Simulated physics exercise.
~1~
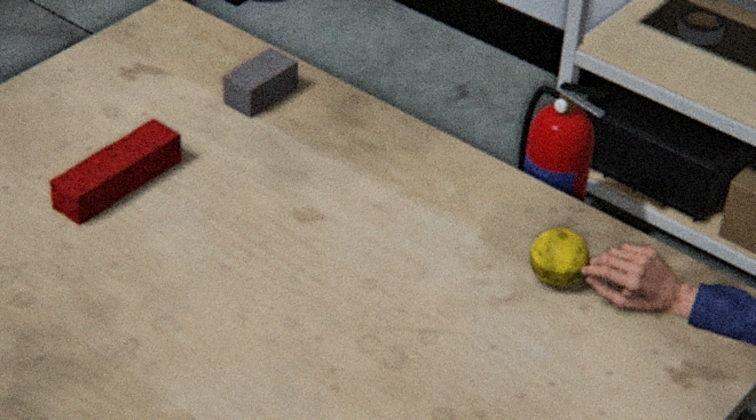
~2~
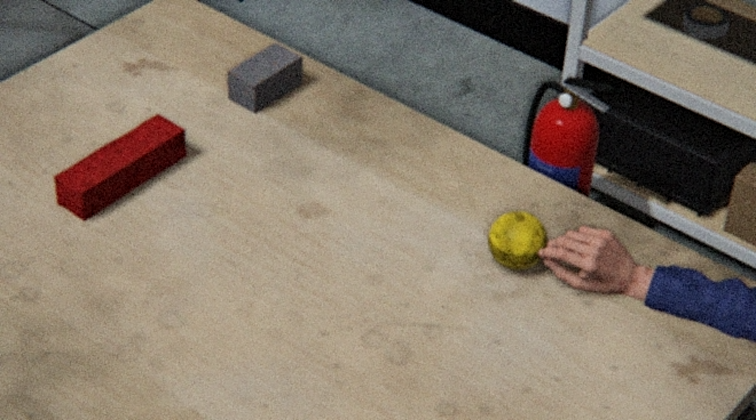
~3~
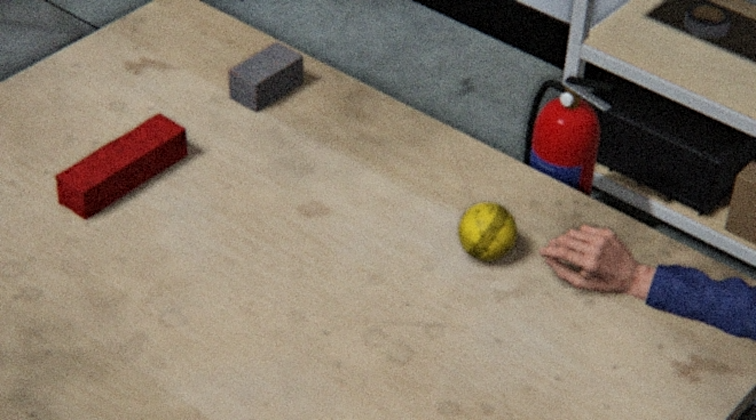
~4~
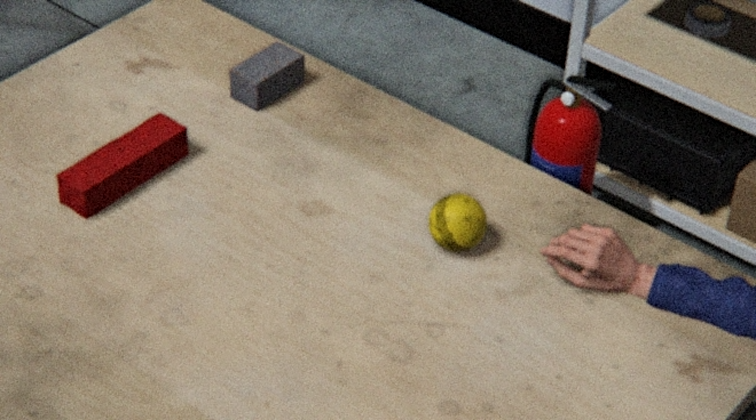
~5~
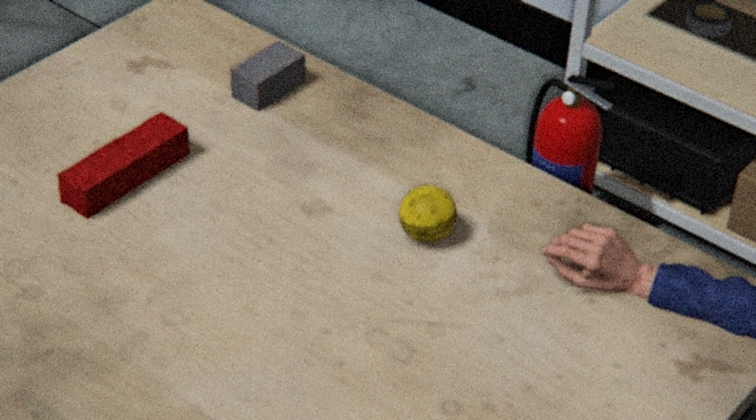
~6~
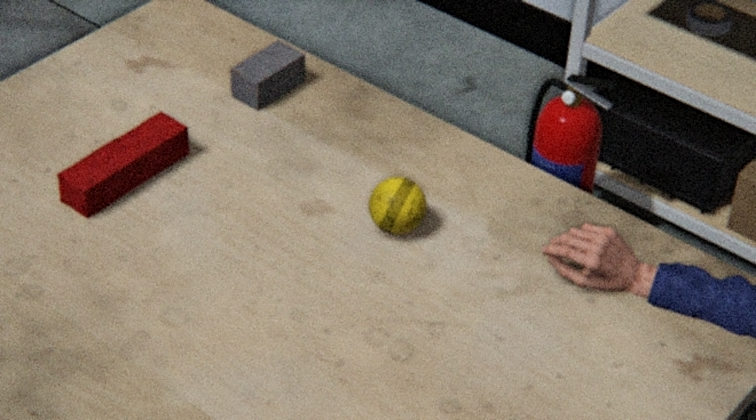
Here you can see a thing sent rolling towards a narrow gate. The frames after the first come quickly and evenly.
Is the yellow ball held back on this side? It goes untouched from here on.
Yes, a block stops it.
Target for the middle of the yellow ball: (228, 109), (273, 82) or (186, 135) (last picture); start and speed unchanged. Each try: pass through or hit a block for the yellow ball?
In that order, it gets past; strikes a block; strikes a block.
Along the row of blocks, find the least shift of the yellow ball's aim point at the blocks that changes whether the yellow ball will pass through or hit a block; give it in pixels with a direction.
Push it right about 36 pixels and you reach the switch.
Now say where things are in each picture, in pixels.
In the first frame, yellow ball (560, 258) under the hand; red brick (118, 171).
In the second frame, yellow ball (518, 241); grey block (265, 78).
In the third frame, yellow ball (488, 232); red brick (124, 165).
In the fourth frame, yellow ball (457, 223); grey block (267, 76).
In the fifth frame, yellow ball (428, 214); red brick (126, 164).
In the sixth frame, yellow ball (398, 206); grey block (268, 75).
Then, 0.38 s past the last view, yellow ball coming back near (196, 169).
Then, 1.00 s past the last view, yellow ball coming back near (159, 263).
Finally, the yellow ball is stopped.
